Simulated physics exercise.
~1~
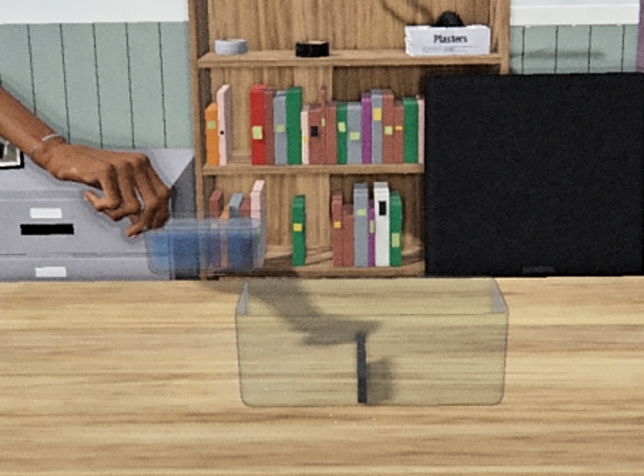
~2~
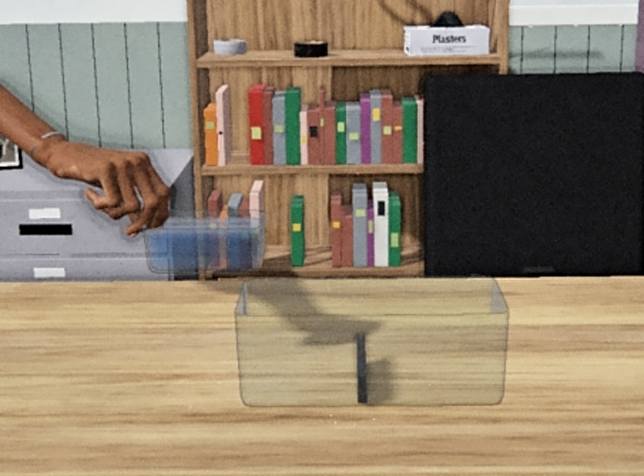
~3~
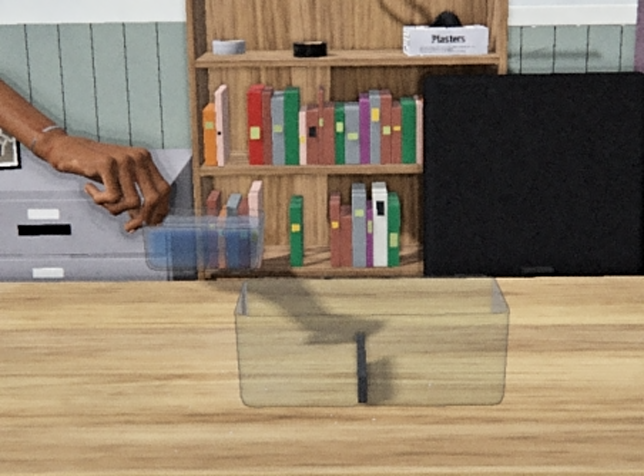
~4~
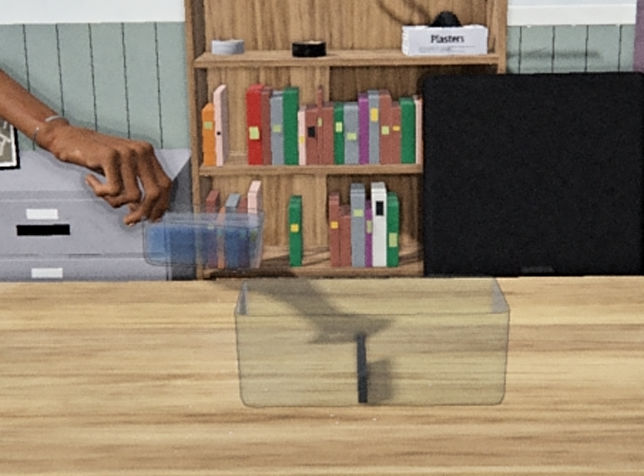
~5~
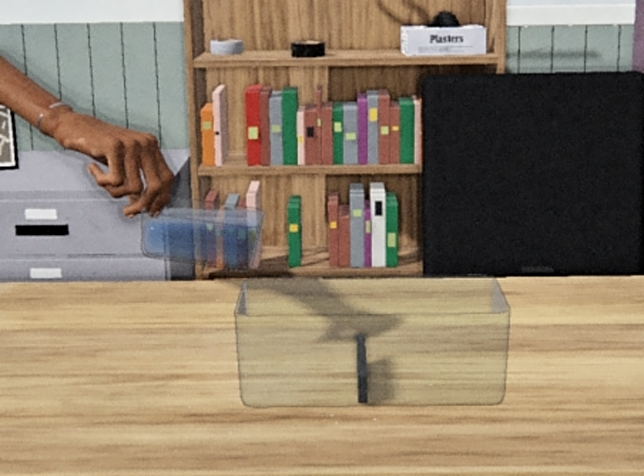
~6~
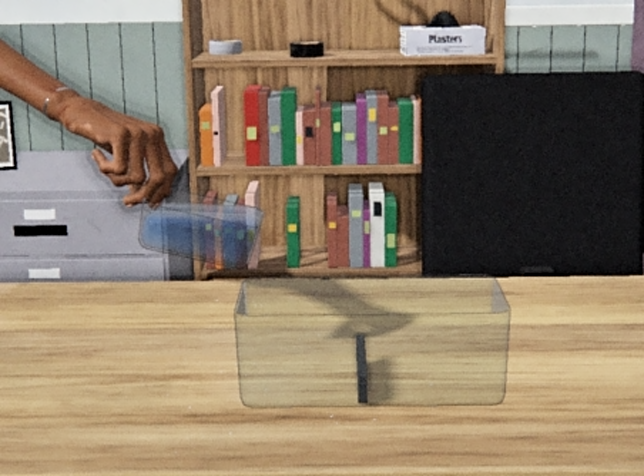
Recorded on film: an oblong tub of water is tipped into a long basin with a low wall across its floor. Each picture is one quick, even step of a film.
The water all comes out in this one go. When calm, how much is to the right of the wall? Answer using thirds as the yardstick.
Between a third and two thirds of it.
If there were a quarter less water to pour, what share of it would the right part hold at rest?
I'd put it at some 20 %.
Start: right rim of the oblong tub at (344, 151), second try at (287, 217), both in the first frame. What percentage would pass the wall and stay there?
85 % and 70 %.
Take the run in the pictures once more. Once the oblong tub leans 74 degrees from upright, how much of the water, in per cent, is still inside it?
Remaining fraction: Approx. 35 %.
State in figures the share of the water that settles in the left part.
Close to 55 percent.
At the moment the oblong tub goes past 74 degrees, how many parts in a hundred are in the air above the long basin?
50 %.
A moment on, the oblong tub is tipped part way and 36 per cent is still to pour, 16 is left of the wall and 0 right of it.
Next, the oblong tub is tipped right over and 3 per cent is still to pour, 45 is left of the wall and 46 right of it.
Then the oblong tub is tipped right over and 0 per cent is still to pour, 54 is left of the wall and 44 right of it.
Later the oblong tub is tipped right over and 0 per cent is still to pour, 54 is left of the wall and 44 right of it.
Finally, 54 per cent lies left of the wall, 44 right of it and 2 outside.
